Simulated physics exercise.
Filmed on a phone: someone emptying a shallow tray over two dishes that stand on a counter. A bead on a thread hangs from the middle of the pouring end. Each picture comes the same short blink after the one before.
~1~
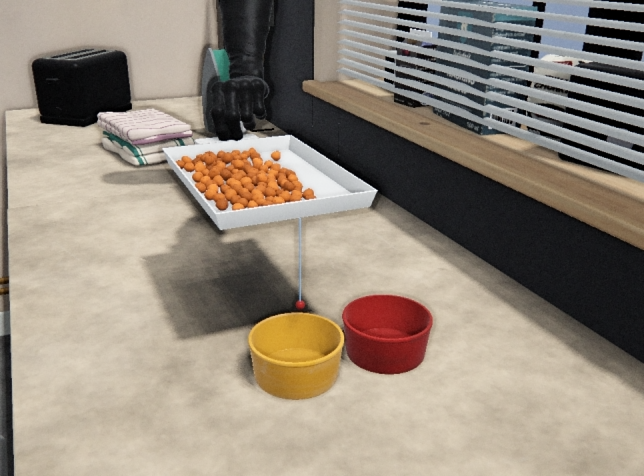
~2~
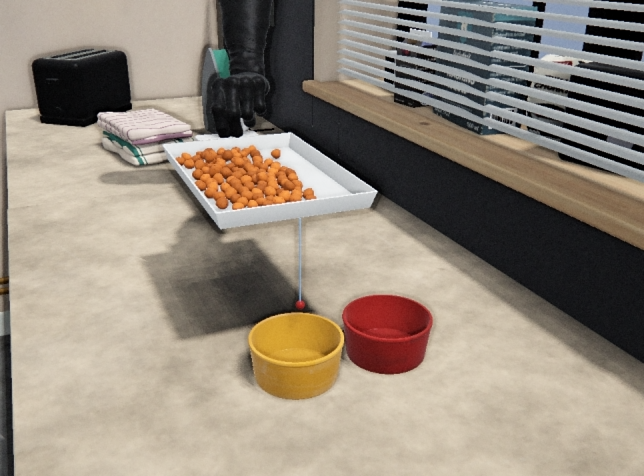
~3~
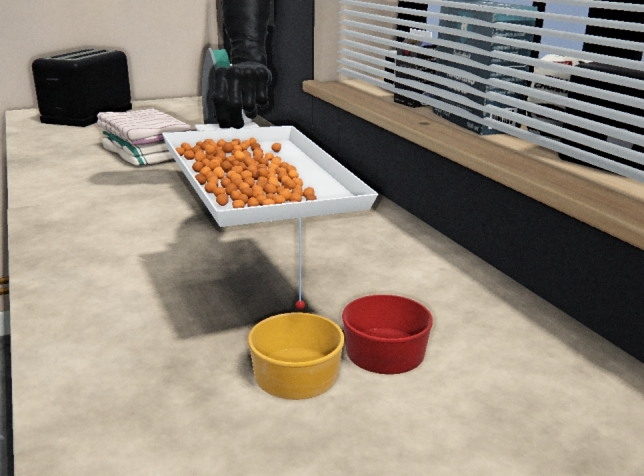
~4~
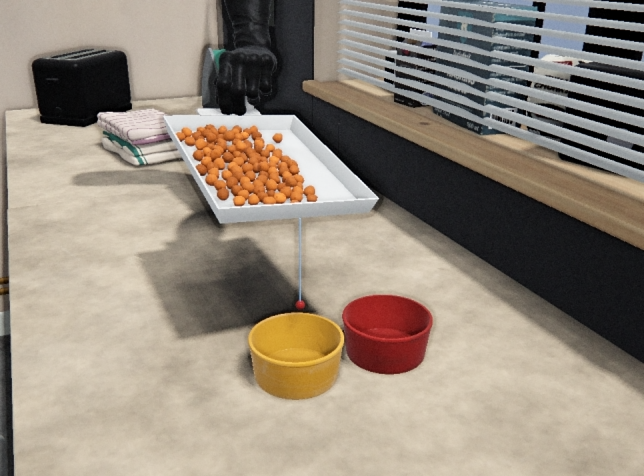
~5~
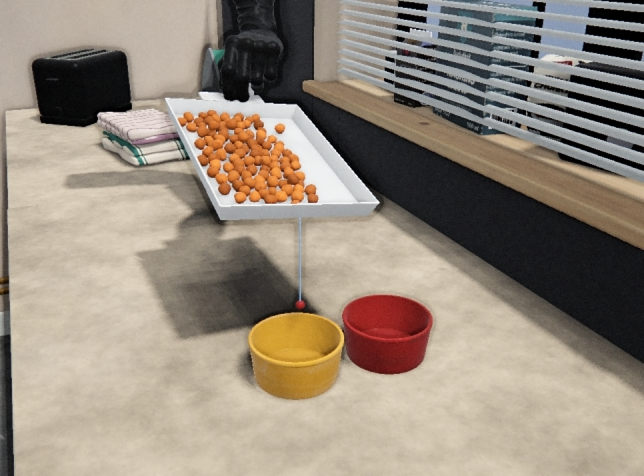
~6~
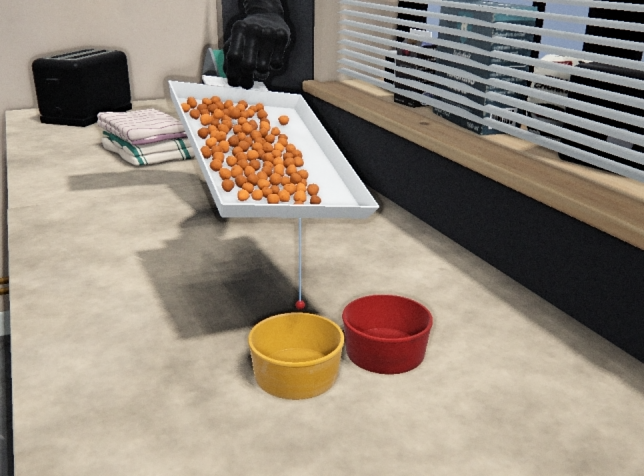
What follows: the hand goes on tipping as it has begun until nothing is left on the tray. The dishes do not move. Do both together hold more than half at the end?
In the dishes lies the larger part of it.
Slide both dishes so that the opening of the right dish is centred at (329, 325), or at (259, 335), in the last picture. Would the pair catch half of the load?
One: The smaller part. Two: Less than half.
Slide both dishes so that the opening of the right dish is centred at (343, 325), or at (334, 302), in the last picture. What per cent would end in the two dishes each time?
First some 50, then 30 per cent.
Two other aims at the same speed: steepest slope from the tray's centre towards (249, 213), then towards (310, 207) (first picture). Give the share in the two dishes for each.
The first gives 30 %, the second 80 %.
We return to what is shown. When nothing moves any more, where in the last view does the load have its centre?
At about (379, 343).
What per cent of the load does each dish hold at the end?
For the left dish some 10 %, for the right dish some 60 %.
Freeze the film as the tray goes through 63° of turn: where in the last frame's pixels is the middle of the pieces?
At about (325, 166).
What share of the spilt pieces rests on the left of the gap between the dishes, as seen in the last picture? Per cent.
Roughly 40 in a hundred.
Shortly afterwards, tray tipped steeply; all but a few on the tray; only a few in the air.
Next, tray tipped past a quarter turn; the bulk on the tray; a little in the right dish; only a few in the air.
Some moments later, tray tipped past a quarter turn; a little in the left dish; near two thirds in the right dish; near a third outside both; only a few in the air.
In the end, tray tipped past a quarter turn; a little in the left dish; near two thirds in the right dish; near a third outside both; only a few in the air.
